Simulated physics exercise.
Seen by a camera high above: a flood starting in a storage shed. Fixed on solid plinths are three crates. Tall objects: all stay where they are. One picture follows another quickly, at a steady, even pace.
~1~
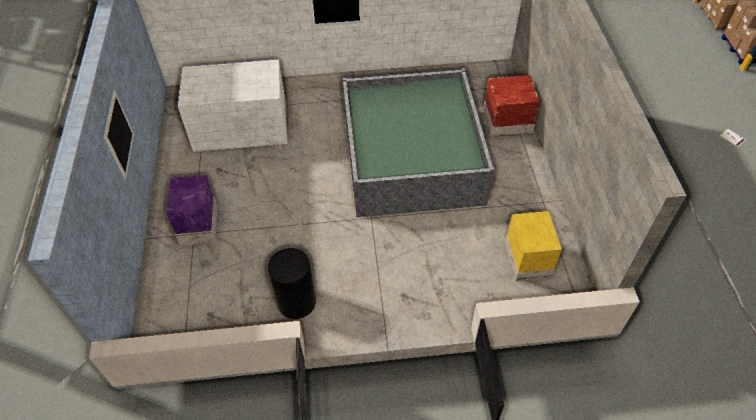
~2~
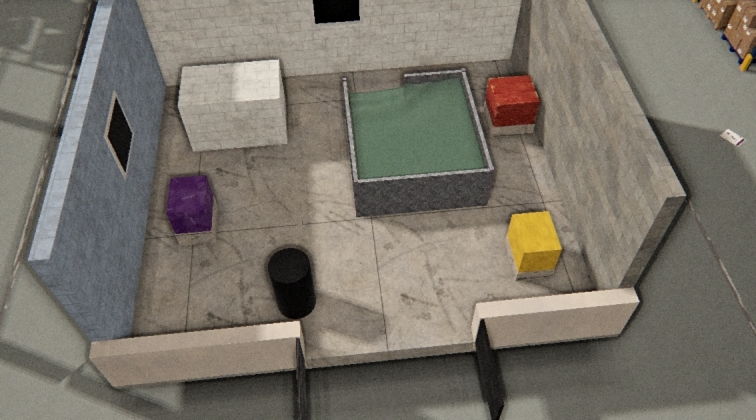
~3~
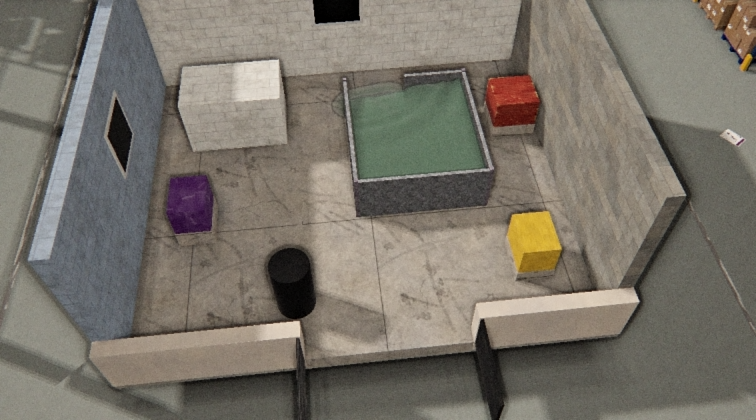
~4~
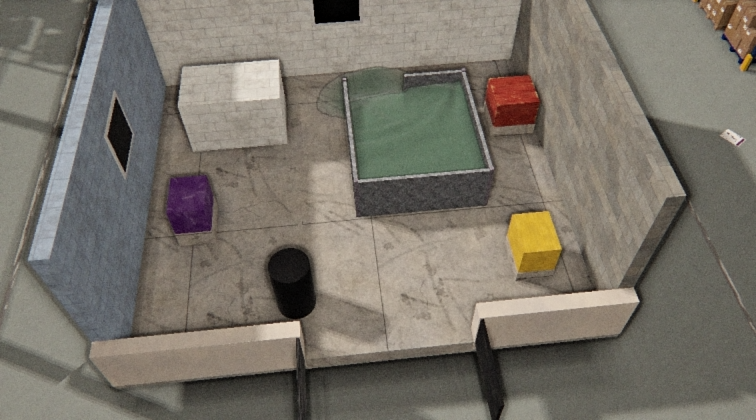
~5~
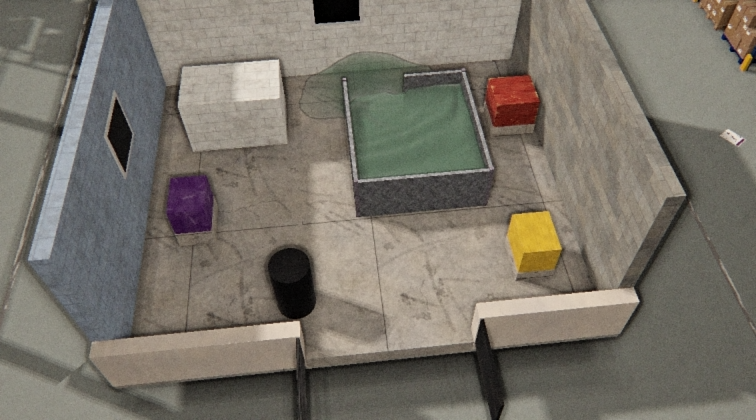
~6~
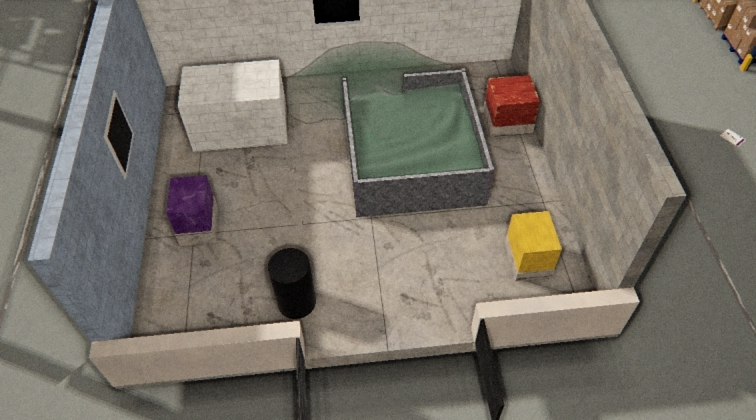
A square tank of green water dominates this walled, roofless room, seen from a fixed camera high above. A white block and purple cube sit to the left, a black cylinder near the front opening, and red and yellow cubes to the right. A gap opens in the tank's far side, the water inside ripples and lowers, and a thin greenish sheet pours out, spreading leftward and against the back wall.
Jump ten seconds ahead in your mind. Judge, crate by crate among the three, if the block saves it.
Yellow crate: Block saves it; purple crate: Block saves it; red crate: Block fails, wet.
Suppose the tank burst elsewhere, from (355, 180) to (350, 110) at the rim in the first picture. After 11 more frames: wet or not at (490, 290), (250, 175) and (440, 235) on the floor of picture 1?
Well, the first one's left untouched, the second's sodden, and the third's left untouched.
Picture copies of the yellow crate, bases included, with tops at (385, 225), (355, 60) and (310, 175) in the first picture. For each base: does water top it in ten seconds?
Stays clear, then is flooded, then stays clear.
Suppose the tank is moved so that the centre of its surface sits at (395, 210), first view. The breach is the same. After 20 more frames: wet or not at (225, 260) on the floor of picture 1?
By that frame the spot is left unwetted.
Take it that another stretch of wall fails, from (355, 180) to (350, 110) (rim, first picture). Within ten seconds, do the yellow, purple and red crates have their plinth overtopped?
The yellow crate remains dry, the purple crate is soaked, the red crate remains dry.
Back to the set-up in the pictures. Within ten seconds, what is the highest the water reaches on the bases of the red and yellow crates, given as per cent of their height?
Close to 140 per cent, and close to 60 per cent, in that order.
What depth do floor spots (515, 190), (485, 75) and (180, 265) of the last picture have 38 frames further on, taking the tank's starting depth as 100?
Respectively 2, 30 and 4 per cent.
A moment on, water covers 20 % of the floor; the yellow crate not reached, the purple crate not reached, the red crate not reached.
Next, water covers 25 % of the floor; the yellow crate not reached, the purple crate not reached, the red crate water round its plinth.
Then, water covers 45 % of the floor; the yellow crate water round its plinth, the purple crate water round its plinth, the red crate water round its plinth.
Later, water covers 85 % of the floor; the yellow crate water round its plinth, the purple crate water round its plinth, the red crate water round its plinth.
In the end, water covers 100 % of the floor; the yellow crate stayed above the water, the purple crate stayed above the water, the red crate was topped.
